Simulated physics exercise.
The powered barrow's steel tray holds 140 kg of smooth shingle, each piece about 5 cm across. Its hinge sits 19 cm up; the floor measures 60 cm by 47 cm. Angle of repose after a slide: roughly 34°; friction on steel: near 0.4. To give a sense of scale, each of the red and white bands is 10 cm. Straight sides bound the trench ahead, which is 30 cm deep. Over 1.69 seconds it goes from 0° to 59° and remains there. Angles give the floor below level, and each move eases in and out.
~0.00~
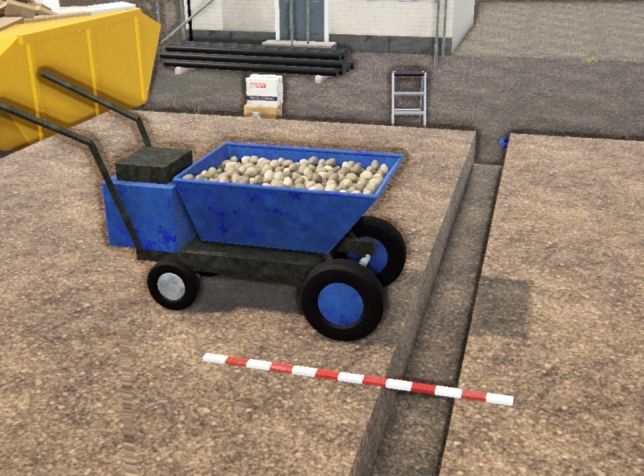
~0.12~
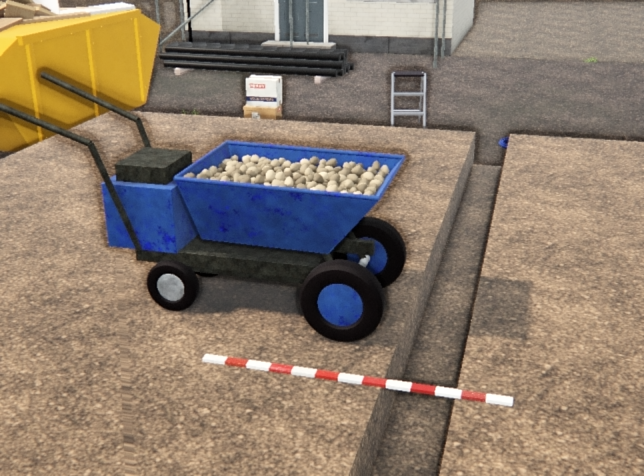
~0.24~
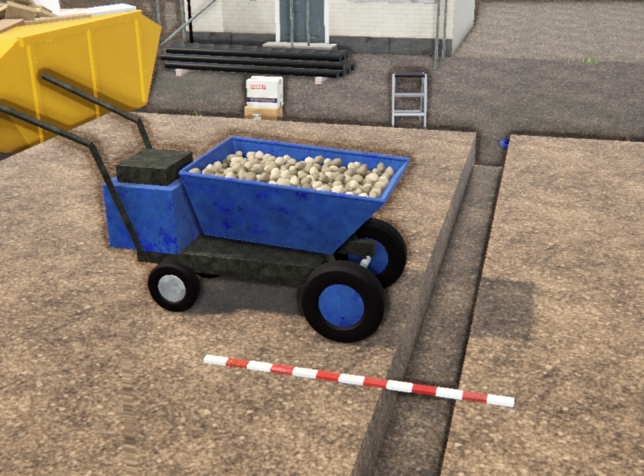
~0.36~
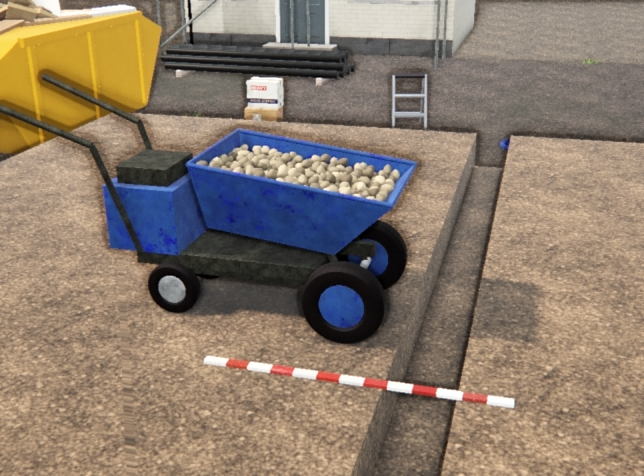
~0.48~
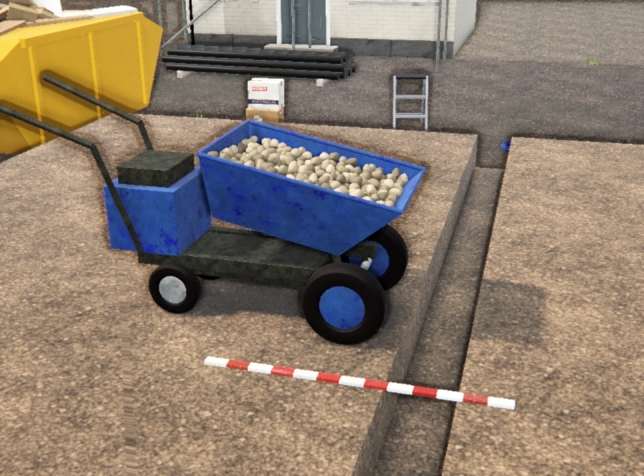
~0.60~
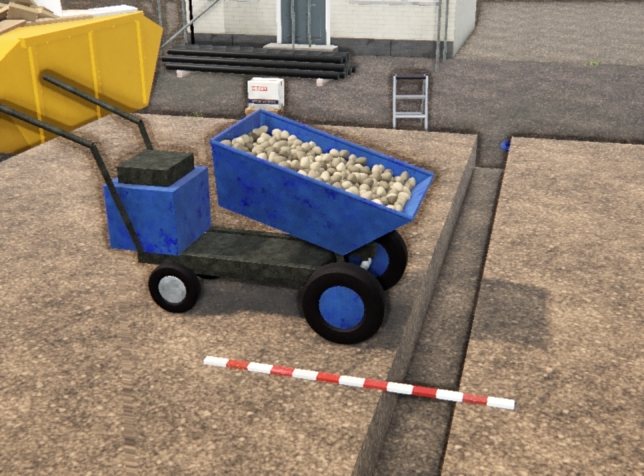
Blue tray of pale rounded stones tilting steadily down to the right on a stationary powered barrow beside a narrow trench.
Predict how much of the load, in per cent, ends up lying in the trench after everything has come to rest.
Roughly 21 per cent of it.
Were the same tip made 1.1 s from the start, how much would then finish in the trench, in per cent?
About 20 percent, I'd say.
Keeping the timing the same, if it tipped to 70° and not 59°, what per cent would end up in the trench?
It would be close to 20 percent.
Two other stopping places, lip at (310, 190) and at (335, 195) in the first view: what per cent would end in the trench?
First spot about 75, second spot about 55 per cent.
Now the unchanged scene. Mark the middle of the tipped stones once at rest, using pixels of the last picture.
Resting centre: About (516, 331).
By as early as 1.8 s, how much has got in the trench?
Close to 0 per cent at that time.
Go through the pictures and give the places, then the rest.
In the first frame, the tray is at 0°, its lip at (377, 197); the top of the load is at (309, 173).
In the second frame, the tray is at 1°, its lip at (379, 199); the top of the load is at (281, 171); the stones move at 0.1 m/s on average.
In the third frame, the tray is at 3°, its lip at (385, 202); the top of the load is at (257, 166); the stones move at 0.2 m/s on average.
The fourth frame shows lip at (392, 206), floor tilted 7°, highest stones at (254, 159); the stones move at 0.3 m/s on average.
The fifth frame shows lip at (402, 212), floor tilted 12°, highest stones at (256, 149); the stones move at 0.4 m/s on average.
The sixth frame shows lip at (412, 219), floor tilted 17°, highest stones at (258, 138); the stones move at 0.4 m/s on average.
After 1.3 s the floor is at 50°; 100 % in the tray; the foremost stones are at (462, 244).
After 1.8 s the floor is at 59°; 72 % in the tray, 1 % in the trench, 27 % past the trench; the foremost stones are at (565, 329).
After 2.1 s the floor is at 59°; 46 % in the tray, 1 % in the trench, 53 % past the trench; the foremost stones are past the picture's edge.
After 4.1 s the floor is at 59°; 14 % in the tray, 21 % in the trench, 65 % past the trench; the foremost stones are past the picture's edge.
